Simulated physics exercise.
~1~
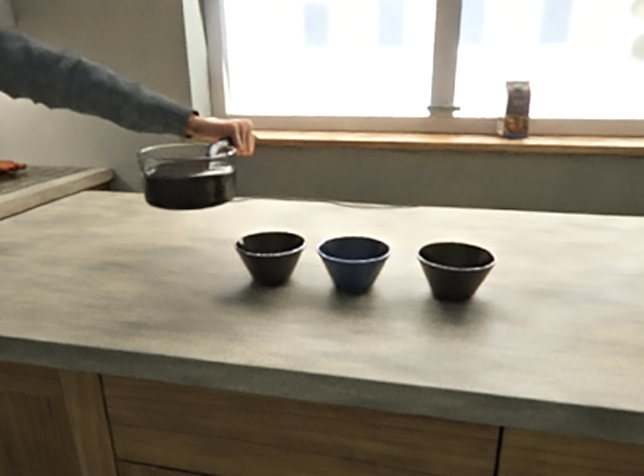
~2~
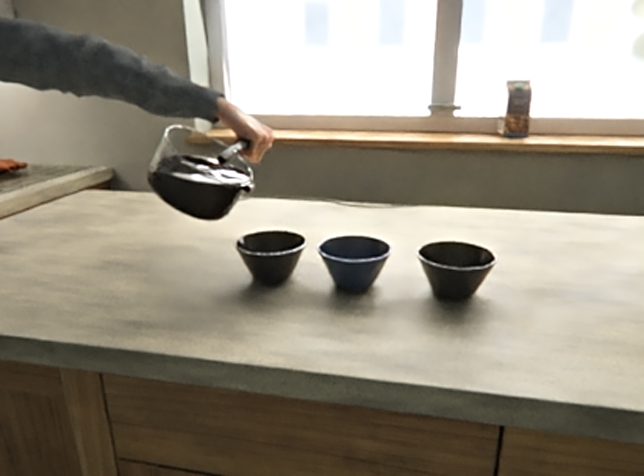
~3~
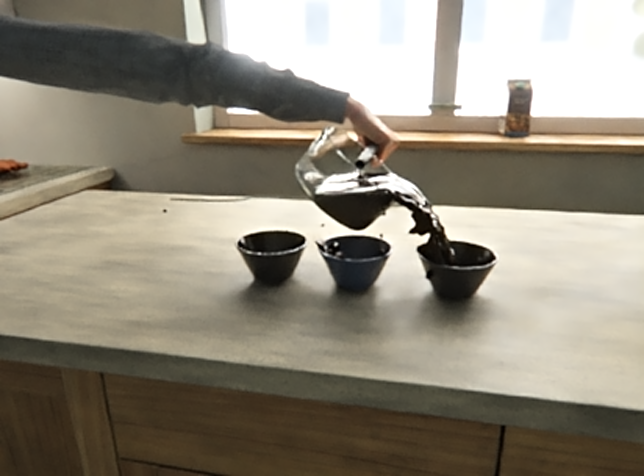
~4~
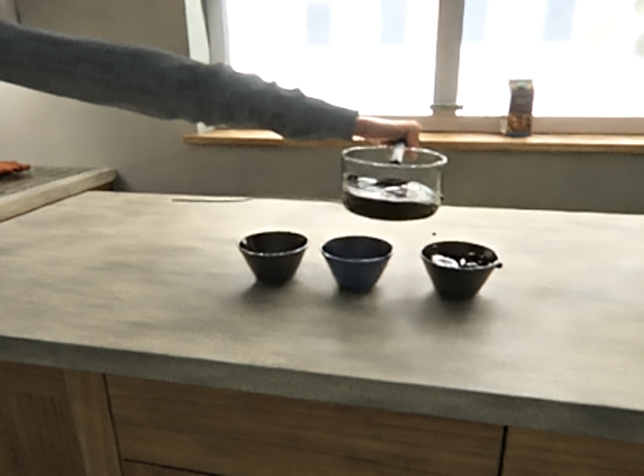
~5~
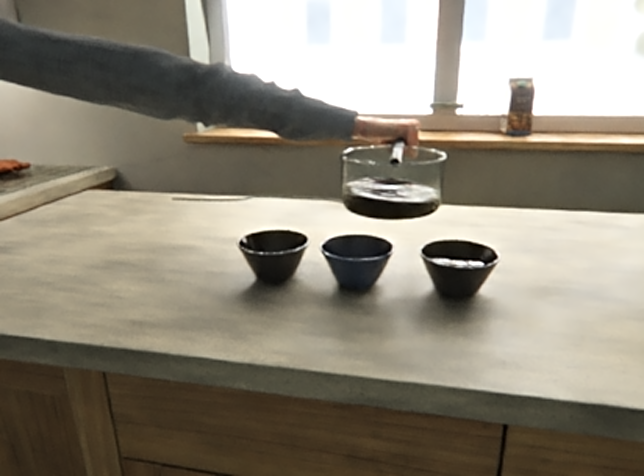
A hand tilts a glass saucepan of dark coffee rightwards over three teacups, pouring into the right one, then levels it.
